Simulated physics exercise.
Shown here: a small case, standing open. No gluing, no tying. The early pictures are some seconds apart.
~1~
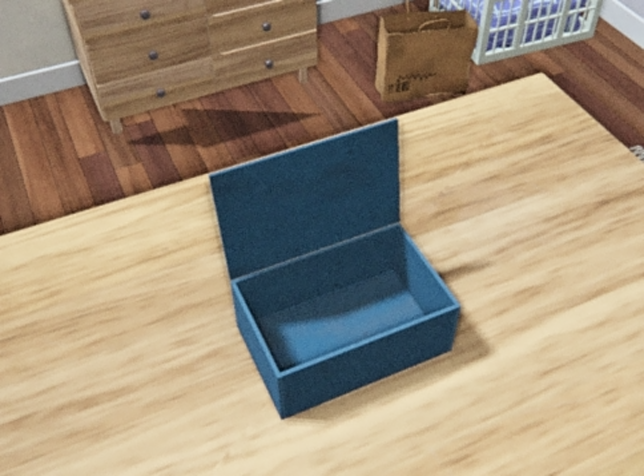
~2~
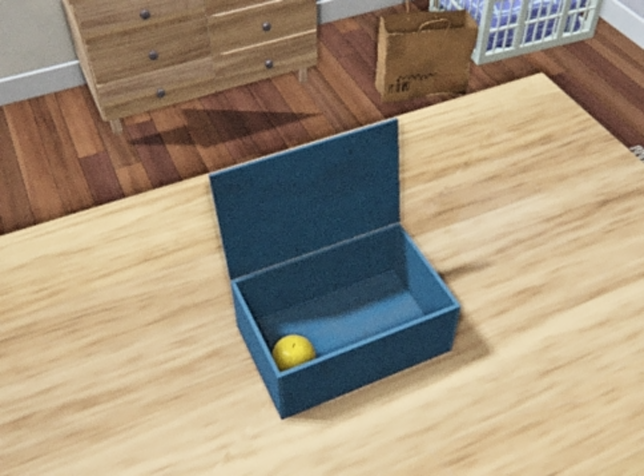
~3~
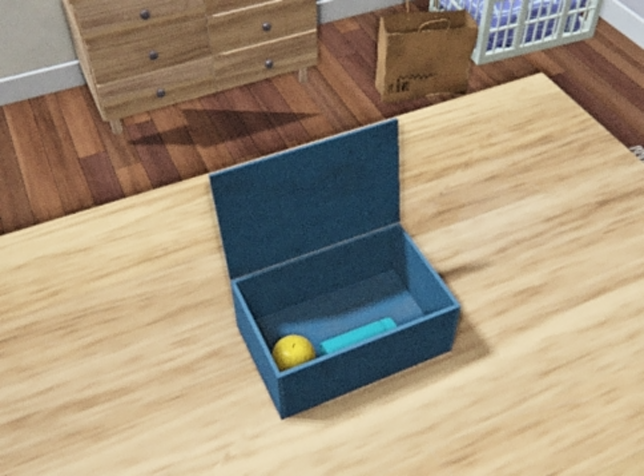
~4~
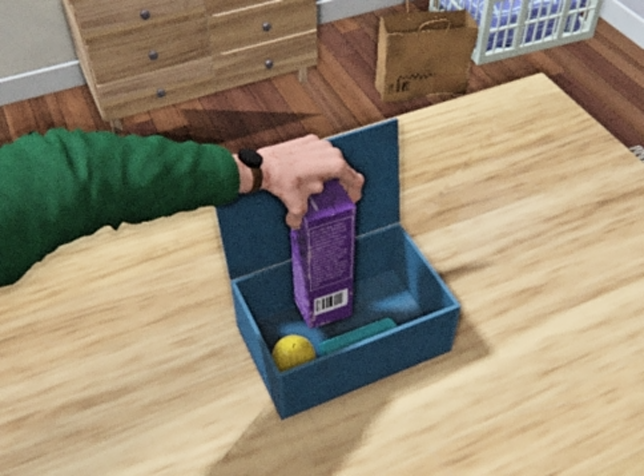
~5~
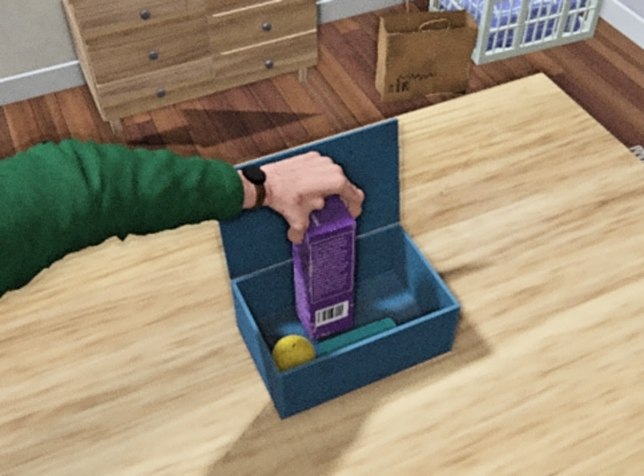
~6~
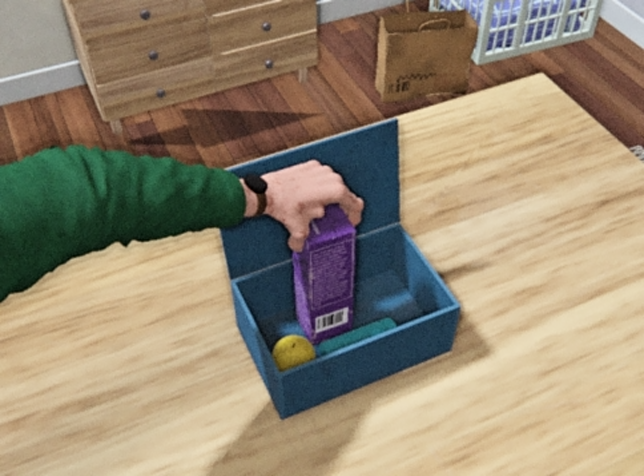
At the start, an open blue box sits empty on a wooden table. A yellow ball appears in its left corner, then a flat teal item beside it. A hand in a green sleeve reaches from the left, lowering an upright purple carton slightly into the box and keeping hold of it.
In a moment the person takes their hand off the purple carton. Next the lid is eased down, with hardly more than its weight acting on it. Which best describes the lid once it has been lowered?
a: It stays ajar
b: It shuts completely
(a) It stays ajar.
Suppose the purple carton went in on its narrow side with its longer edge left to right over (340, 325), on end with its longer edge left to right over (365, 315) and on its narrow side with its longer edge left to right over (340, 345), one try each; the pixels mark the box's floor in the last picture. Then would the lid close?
So: First shut tight, second open, third shut tight.
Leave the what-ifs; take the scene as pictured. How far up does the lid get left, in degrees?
Around 25 degrees.
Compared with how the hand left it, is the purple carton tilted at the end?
Once everything settles, the purple carton ends up at a slant.
Then, 1.60 s after the last picture, lid 68° above the rim; purple carton tipped 7° from how it was near (327, 283).
Then, 2.00 s after the last picture, lid 35° above the rim; purple carton tipped 41° from how it was near (345, 318).
At rest, lid 24° above the rim; tipped over in the box, purple carton; the other 2 in place. Seen from the same camera at the end, purple carton near (340, 315).
